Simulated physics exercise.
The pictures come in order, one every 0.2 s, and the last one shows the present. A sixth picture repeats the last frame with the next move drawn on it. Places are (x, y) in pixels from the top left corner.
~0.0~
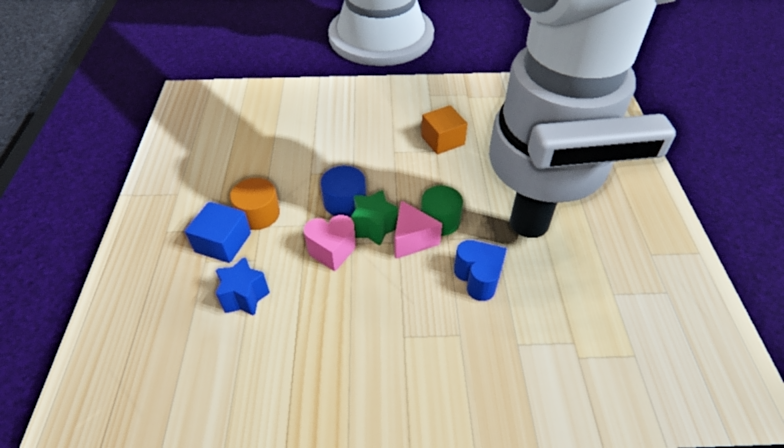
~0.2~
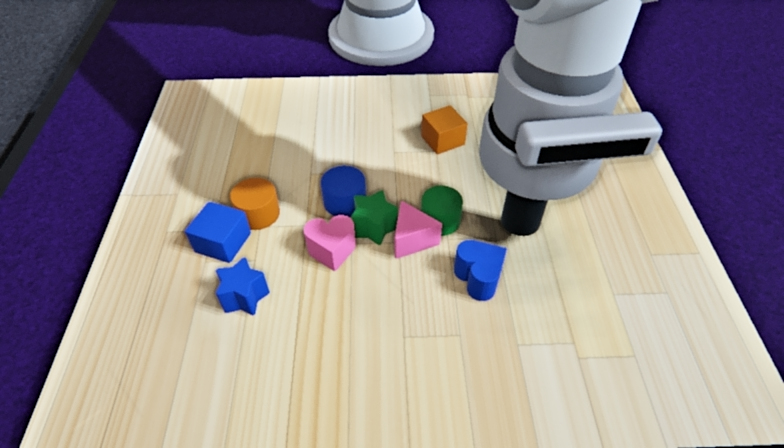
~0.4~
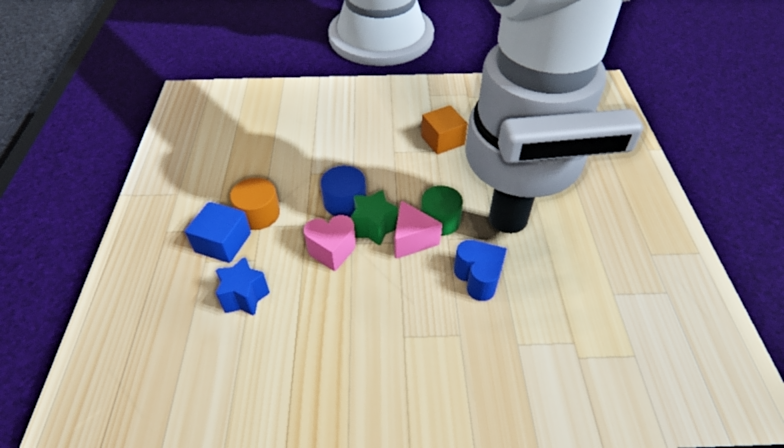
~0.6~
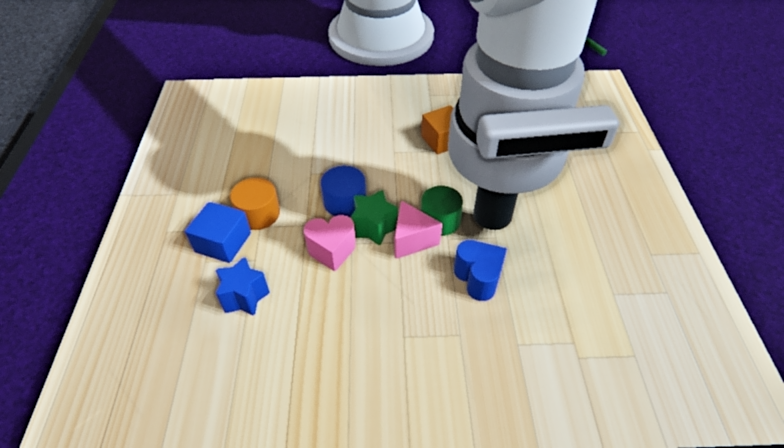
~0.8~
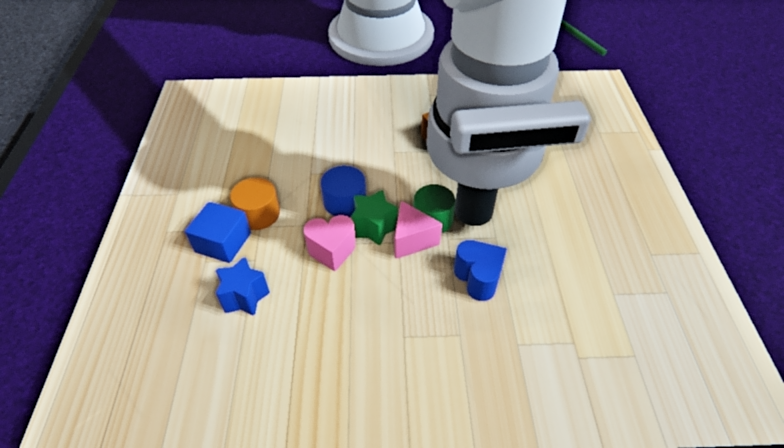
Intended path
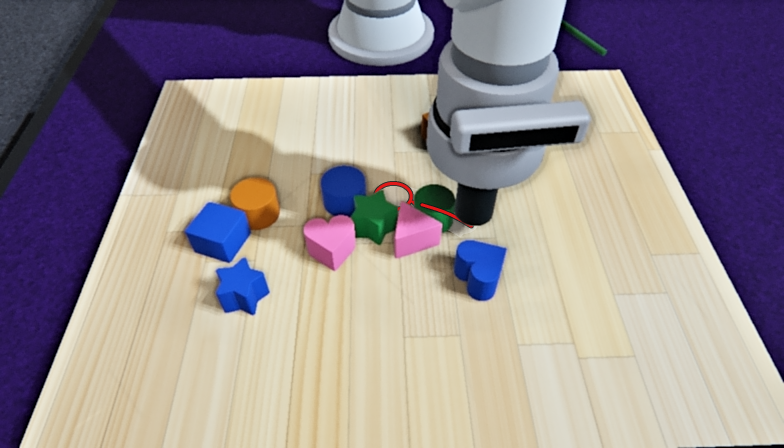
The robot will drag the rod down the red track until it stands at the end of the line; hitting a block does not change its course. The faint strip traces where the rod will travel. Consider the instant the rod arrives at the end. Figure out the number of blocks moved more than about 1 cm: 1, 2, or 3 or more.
That push would leave three or more blocks displaced by more than about 1 cm.
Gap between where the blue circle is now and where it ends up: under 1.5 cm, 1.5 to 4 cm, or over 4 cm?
Goes 1.5 to 4 cm.
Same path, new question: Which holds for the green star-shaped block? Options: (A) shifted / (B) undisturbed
I choose A.
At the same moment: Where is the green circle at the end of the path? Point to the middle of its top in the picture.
At roughly (355, 178).
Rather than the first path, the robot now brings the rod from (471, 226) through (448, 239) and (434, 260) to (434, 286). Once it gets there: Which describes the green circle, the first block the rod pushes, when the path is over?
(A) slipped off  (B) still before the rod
That would be A.
The drawn path runs from (471, 226) over (433, 208) to (393, 196).
What follows on the original path. Halfway along, rod (433, 193); green star-shaped block (367, 206); green circle (394, 186).
At the end, rod (393, 182); pink heart block (326, 234); blue circle (312, 180); green star-shaped block (354, 206), turned 55° anticlockwise; green circle (355, 178).
